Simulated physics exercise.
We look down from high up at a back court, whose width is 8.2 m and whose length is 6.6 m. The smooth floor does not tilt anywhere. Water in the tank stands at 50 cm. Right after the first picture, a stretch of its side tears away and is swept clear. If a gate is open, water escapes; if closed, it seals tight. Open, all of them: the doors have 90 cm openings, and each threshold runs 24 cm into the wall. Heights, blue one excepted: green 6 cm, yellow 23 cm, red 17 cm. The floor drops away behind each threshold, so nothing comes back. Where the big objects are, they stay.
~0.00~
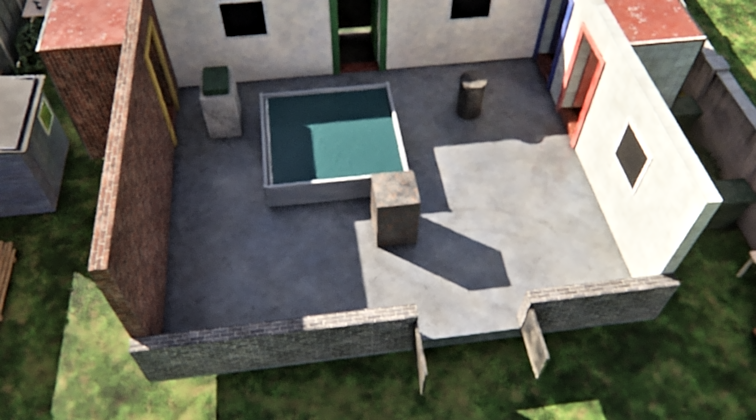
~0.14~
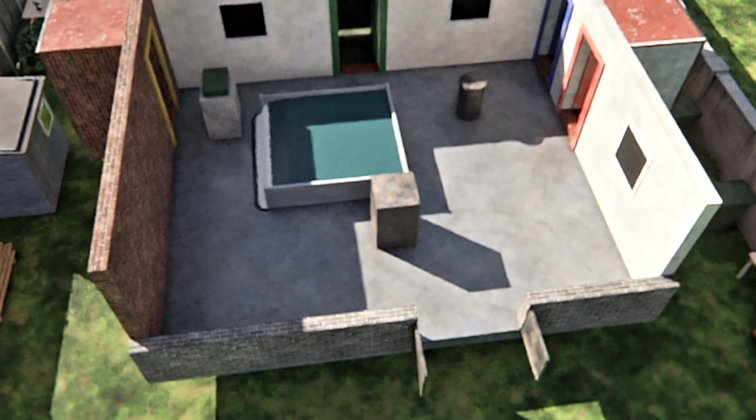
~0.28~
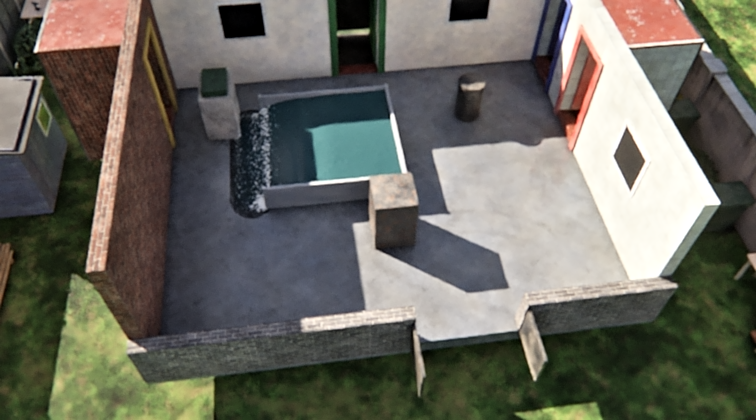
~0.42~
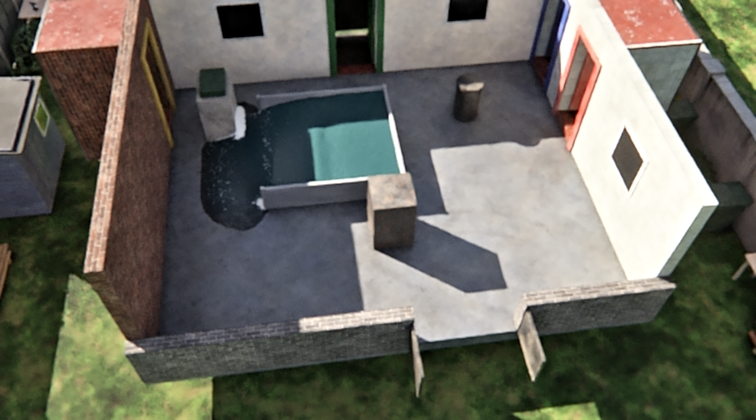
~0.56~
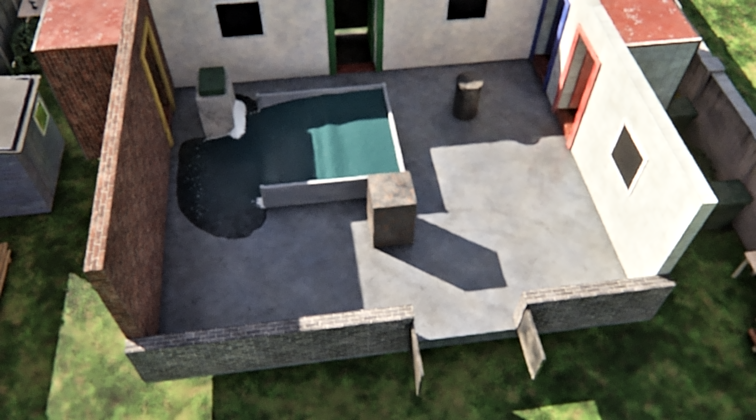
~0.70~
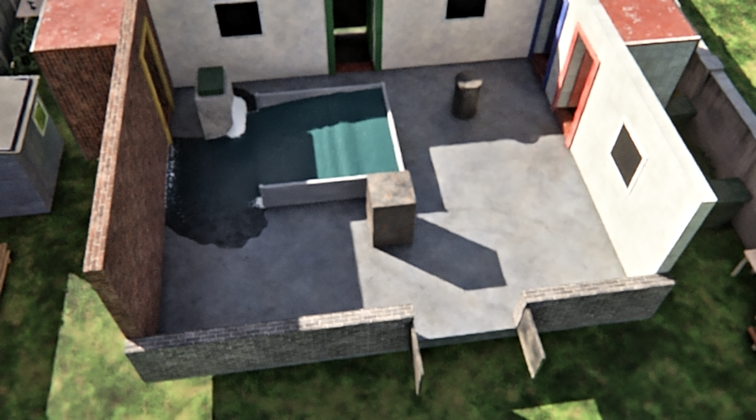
Dark water pouring from the broken left side of a rectangular tank, spreading across the grey floor of a walled courtyard.
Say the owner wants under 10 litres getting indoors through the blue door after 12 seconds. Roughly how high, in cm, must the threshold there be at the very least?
At the very least some 15 cm.
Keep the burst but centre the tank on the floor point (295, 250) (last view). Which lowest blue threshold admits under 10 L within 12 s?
9.5 cm or thereabouts.
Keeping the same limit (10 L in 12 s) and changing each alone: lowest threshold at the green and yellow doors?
Close to 5.0 cm (green) and close to 18 cm (yellow).
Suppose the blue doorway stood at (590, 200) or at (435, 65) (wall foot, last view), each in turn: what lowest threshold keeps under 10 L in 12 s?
About 7.5 cm, then about 5.0 cm.
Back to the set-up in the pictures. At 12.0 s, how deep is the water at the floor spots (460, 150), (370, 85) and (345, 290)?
In that order: 4, 4 and 4 cm.
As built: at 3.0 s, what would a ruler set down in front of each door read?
Green door 3 cm, yellow door 17 cm, red door 0 cm, blue door 0 cm.
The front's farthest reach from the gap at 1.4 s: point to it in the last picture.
(163, 275).
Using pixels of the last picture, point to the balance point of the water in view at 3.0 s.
Around (252, 169).
After 1.4 s water covers 15 % of the floor, deepest (39 cm) near (168, 183); it has not reached the blue door.
After 3.0 s water covers 35 % of the floor, deepest (34 cm) near (174, 90); it has not reached the blue door.
After 12.0 s water covers 100 % of the floor, deepest (11 cm) near (564, 308); 6 cm at the blue door, 0 litres in over its 21 cm threshold.
At the blue door as built, the water arrived by 5.8 s and peaked near 21 cm at 6.2 s.
With a threshold of 13 cm, 23 litres would have come in within the 12 s; with 17.5 cm, 3 litres. So under 10 litres takes about 15 cm.
